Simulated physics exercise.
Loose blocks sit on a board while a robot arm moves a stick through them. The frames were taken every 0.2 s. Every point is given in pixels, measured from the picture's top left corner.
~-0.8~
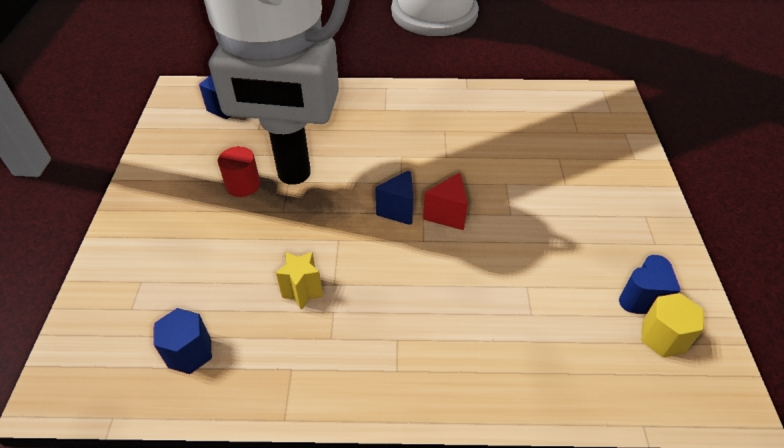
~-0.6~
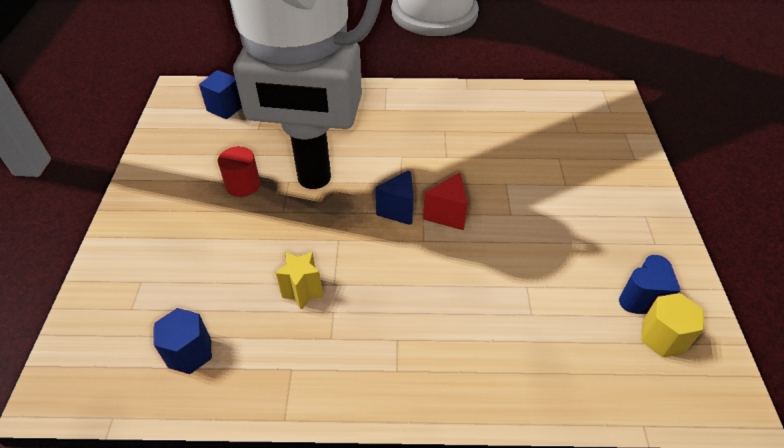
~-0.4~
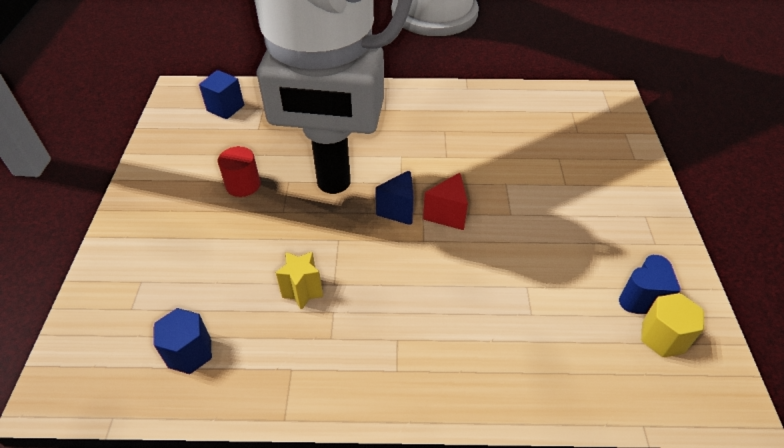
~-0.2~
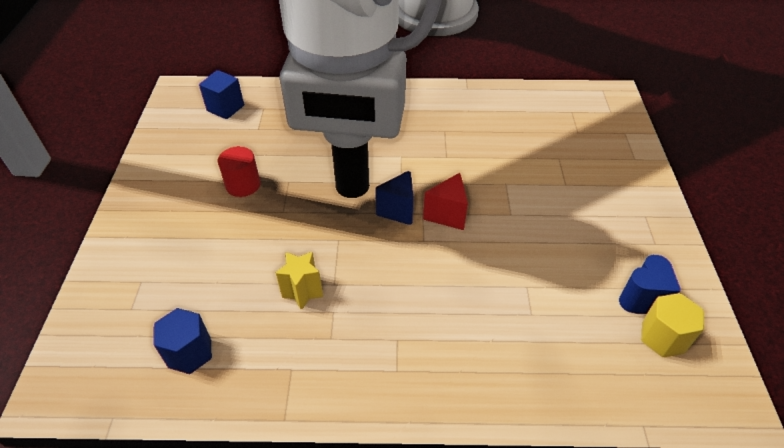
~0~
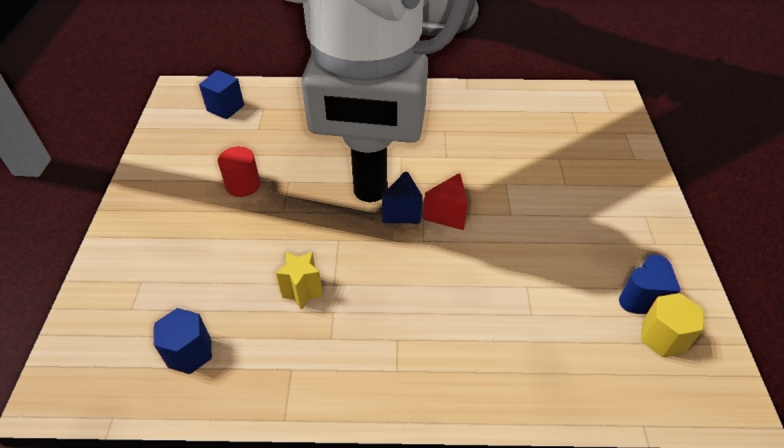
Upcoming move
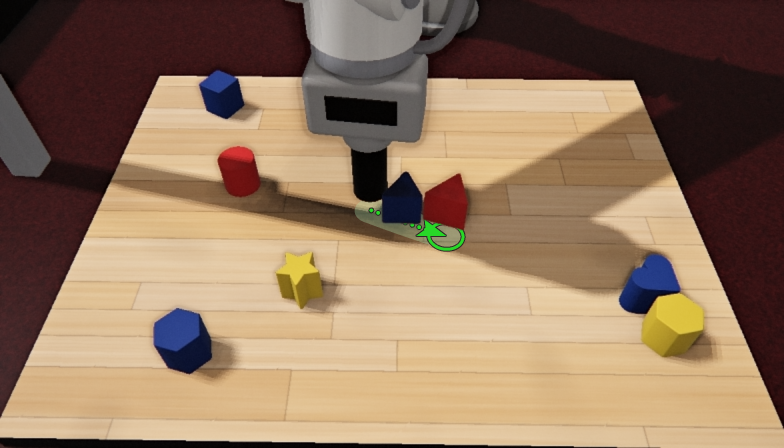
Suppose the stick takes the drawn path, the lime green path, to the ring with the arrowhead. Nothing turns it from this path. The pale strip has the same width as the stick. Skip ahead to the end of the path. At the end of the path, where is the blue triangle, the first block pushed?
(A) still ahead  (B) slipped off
A: Still ahead.
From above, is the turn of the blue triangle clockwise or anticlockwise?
Counter-clockwise, from overhead.
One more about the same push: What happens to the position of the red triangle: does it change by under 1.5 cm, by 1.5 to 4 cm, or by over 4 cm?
The 1.5 to 4 cm band.
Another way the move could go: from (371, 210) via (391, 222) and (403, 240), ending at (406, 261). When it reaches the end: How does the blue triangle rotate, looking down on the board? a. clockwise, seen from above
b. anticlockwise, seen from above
b (anticlockwise, seen from above)
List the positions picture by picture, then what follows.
Lower end of the stick (294, 174), tops of blocks, blue triangle (399, 185), red triangle (451, 189), in the first frame.
Stick (315, 178), blocks as before, in the second frame.
Stick (334, 182), blocks as before, in the third frame.
Stick (353, 187), blocks as before, in the fourth frame.
Stick (371, 191), blue triangle (403, 187), red triangle (451, 189), in the fifth frame.
The drawn path runs from (371, 210) to (446, 236).
The first path, step by step. Halfway along, stick (409, 204); blue triangle (441, 202); red triangle (471, 189), turned 50° anticlockwise.
At the end, stick (448, 216); blue triangle (480, 215), turned 35° anticlockwise; red triangle (484, 194), turned 105° anticlockwise.
